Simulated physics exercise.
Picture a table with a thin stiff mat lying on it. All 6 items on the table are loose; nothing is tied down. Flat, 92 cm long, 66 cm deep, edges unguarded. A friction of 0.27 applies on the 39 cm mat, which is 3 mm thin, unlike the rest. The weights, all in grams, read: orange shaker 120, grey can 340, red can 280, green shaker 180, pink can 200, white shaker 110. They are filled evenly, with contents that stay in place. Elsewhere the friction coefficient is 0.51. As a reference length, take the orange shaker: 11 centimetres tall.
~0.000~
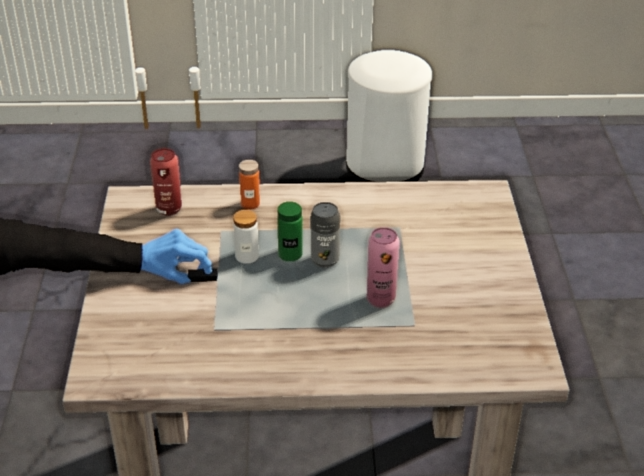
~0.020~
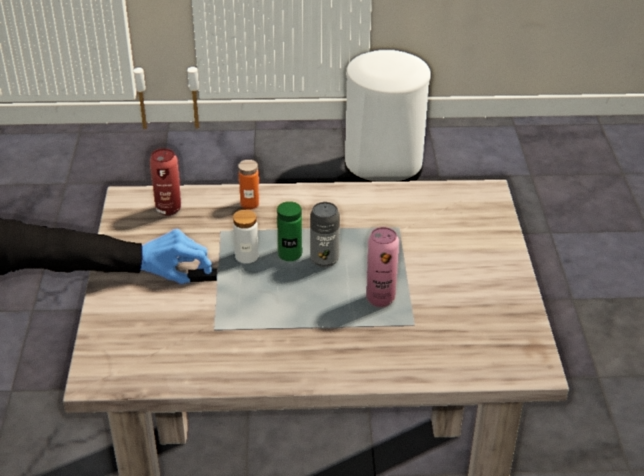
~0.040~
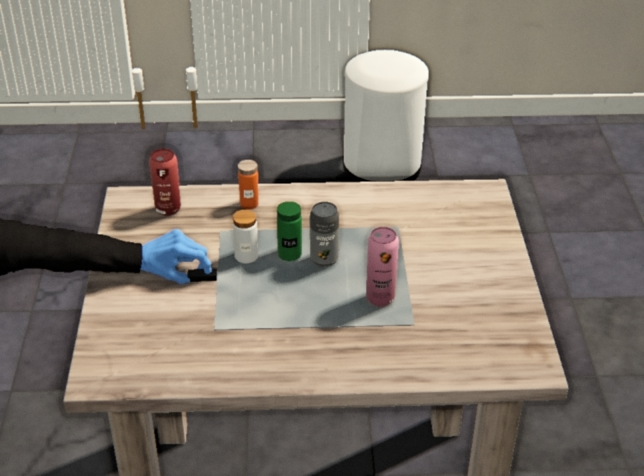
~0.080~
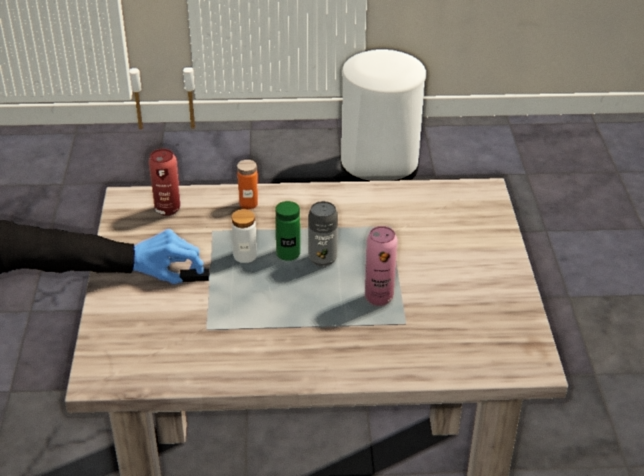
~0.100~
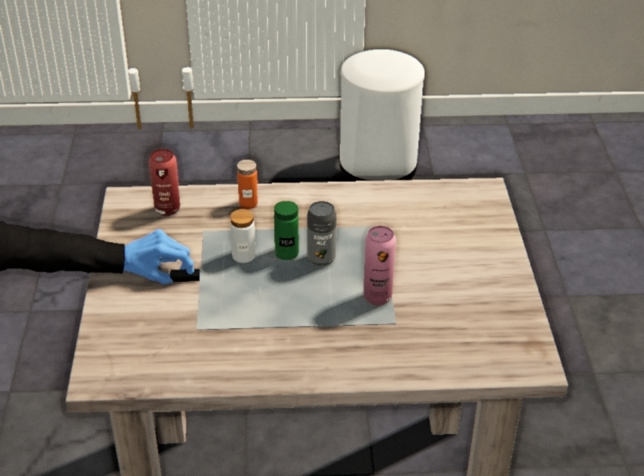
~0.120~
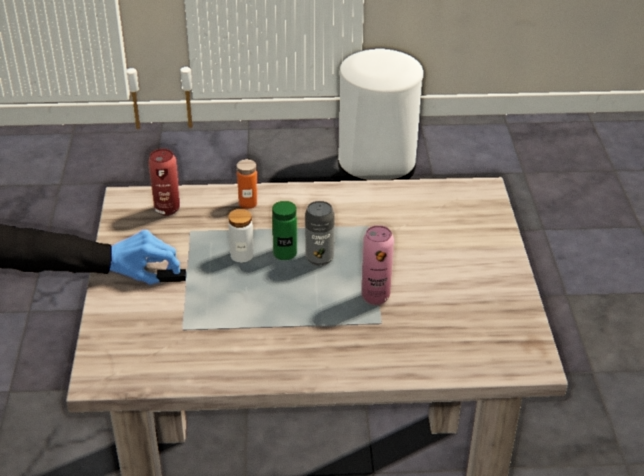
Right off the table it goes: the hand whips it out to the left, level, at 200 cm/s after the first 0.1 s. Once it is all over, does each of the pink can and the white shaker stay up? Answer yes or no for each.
Pink can: Yes, it stays up. White shaker: No, it goes over.
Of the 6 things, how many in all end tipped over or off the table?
Total: 2.
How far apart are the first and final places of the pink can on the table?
I'd put it at about 2 centimetres.
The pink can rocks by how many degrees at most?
At most 6 degrees.
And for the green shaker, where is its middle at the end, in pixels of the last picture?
My guess is roughly (213, 228).
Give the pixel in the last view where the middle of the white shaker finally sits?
It ends up at about (154, 255).
By 0.22 s, 26 cm of pull; pink can tilted 4° near (368, 267); white shaker 4 cm from its spot near (224, 236); grey can tilted 5°.
By 0.42 s, 66 cm of pull; white shaker tilted 32° near (177, 237); pink can tilted 3° near (373, 267); green shaker tilted 34°.
By 0.52 s, 86 cm of pull; white shaker on its side near (159, 247); pink can 2 cm from its spot near (372, 268); green shaker tilted 70°.
When it is over (2.5 s), lying over on the table, green shaker and white shaker; the other 4 within 6 cm of the start. End places, in pixels of the last picture, pink can near (371, 268), white shaker near (154, 255).
